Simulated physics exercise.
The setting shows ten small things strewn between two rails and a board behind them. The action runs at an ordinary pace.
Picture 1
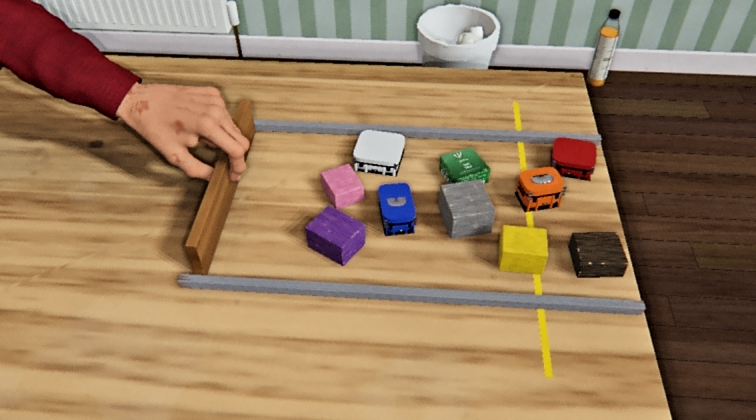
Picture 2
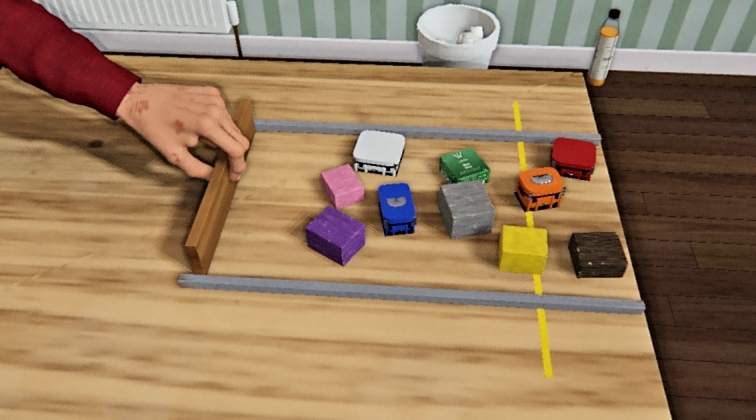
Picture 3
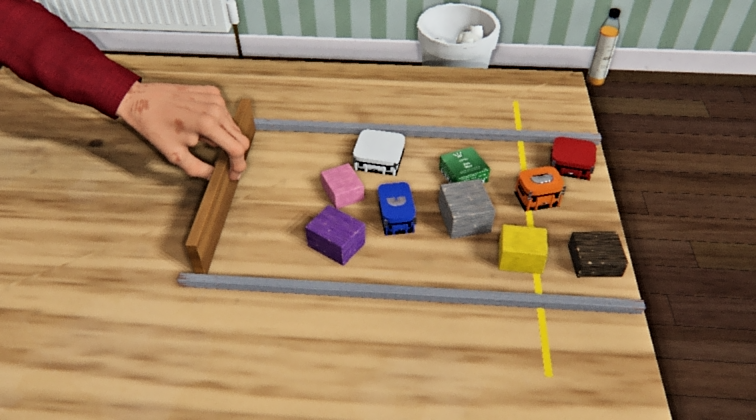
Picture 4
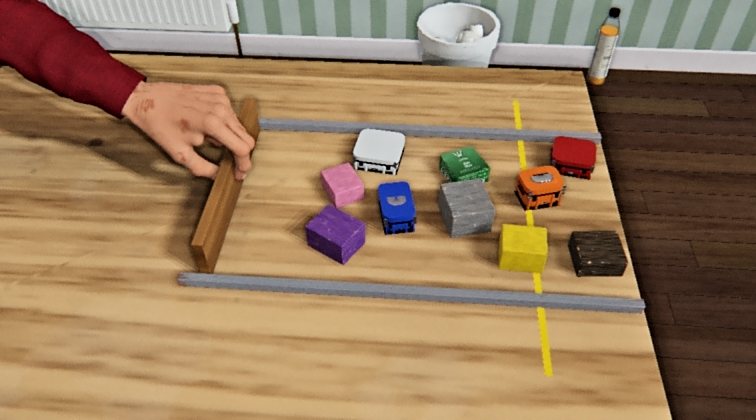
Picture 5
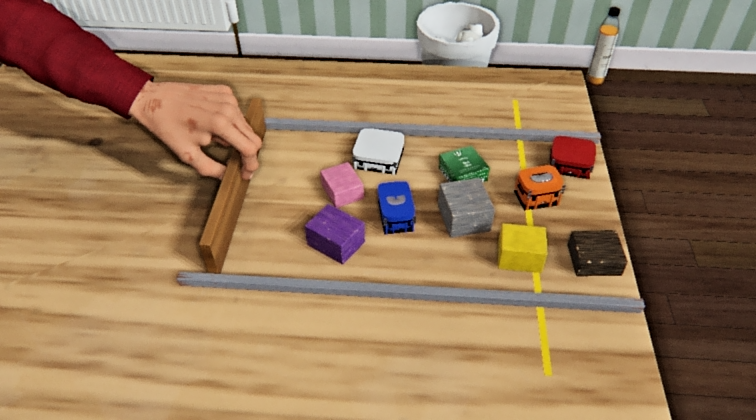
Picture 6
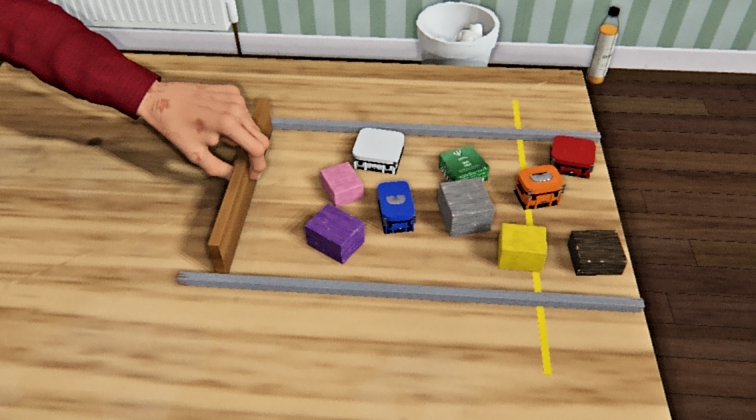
In this clip, a hand holds a wooden board upright behind small coloured blocks and cases scattered between two grey rails on a table, then slides the board slightly to the right while the objects stay essentially still.
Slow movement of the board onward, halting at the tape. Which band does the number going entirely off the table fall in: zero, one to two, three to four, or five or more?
Basically the losses over the end count one or two in this one.
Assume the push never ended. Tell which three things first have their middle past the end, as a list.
The order is the black block, then the orange case, then the grey block.
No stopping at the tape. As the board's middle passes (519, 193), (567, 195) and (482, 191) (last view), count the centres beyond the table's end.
Over the end: 1, 6, 0.
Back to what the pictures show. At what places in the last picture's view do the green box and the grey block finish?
About (586, 185), and the other about (617, 231).
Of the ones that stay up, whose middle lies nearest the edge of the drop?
The orange case finishes nearest.
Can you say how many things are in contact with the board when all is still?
So the total is 3.
Soon after, none off yet; black block at rest near (597, 252); red case at rest near (572, 157); orange case at rest near (539, 187).
Then, none off yet; black block at rest near (597, 252); red case at rest near (572, 157); orange case moved a little near (552, 186).
At rest, the number that fall off is one or two; fallen, black block.
